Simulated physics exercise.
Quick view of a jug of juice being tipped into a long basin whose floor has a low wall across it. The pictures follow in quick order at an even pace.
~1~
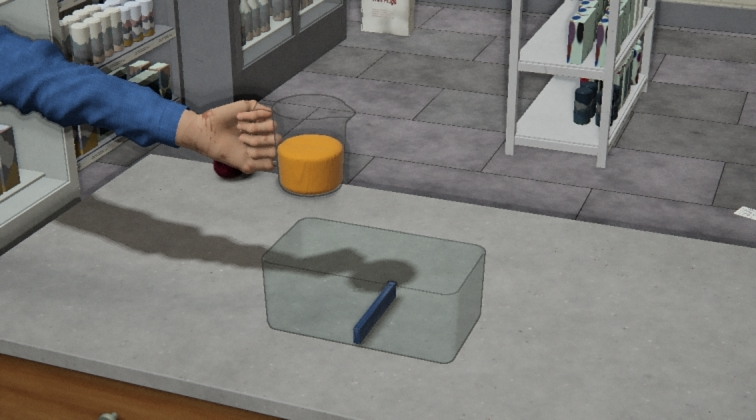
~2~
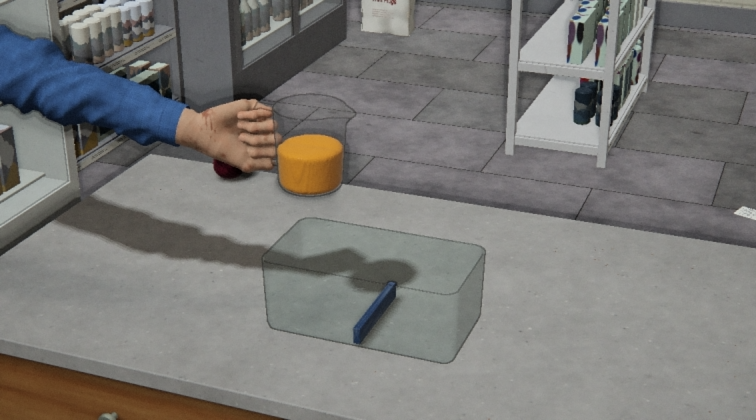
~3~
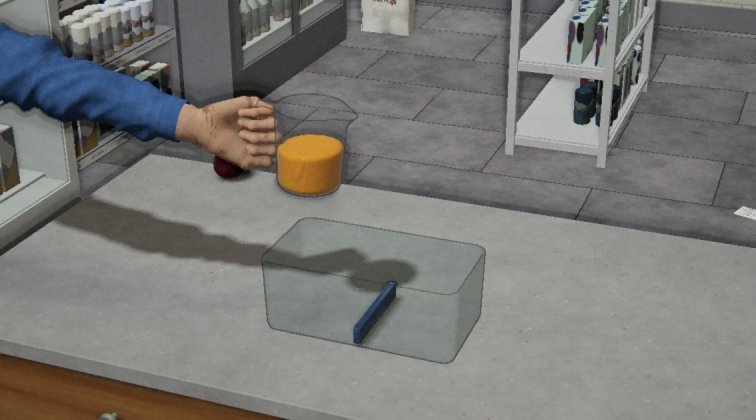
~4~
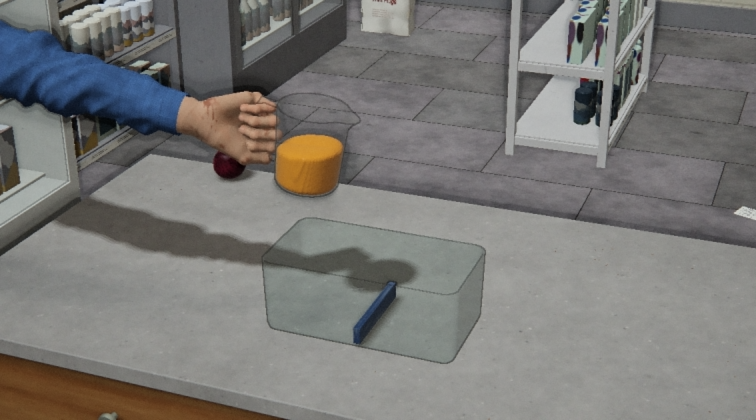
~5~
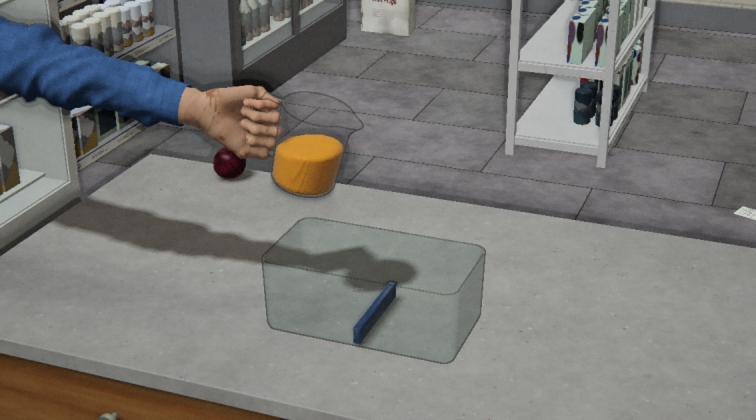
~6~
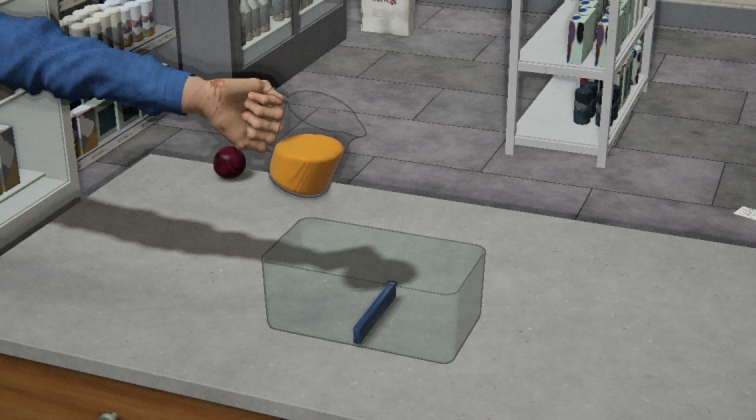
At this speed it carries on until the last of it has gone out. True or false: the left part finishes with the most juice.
False; the right part has the most.
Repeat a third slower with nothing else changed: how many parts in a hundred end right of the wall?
I'd estimate about 80 percent ends up there.
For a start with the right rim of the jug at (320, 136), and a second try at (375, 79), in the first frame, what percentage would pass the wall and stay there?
It comes to 10 % the first time and 70 % the second.
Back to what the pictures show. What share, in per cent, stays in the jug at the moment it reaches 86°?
Roughly 85 percent remains at that point.
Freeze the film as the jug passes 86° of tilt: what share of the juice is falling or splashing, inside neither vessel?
About 15 per cent.
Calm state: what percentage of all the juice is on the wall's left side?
I'd estimate around 25 per cent.
A moment on, the tilt is 86° and 85 per cent is still to pour, 0 is left of the wall and 0 right of it.
Next, the tilt is 119° and 13 per cent is still to pour, 8 is left of the wall and 61 right of it.
Then the tilt is 121° and 0 per cent is still to pour, 25 is left of the wall and 72 right of it.
Later the tilt is 121° and 0 per cent is still to pour, 26 is left of the wall and 72 right of it.
At rest 26 per cent lies left of the wall, 72 right of it and 3 outside.
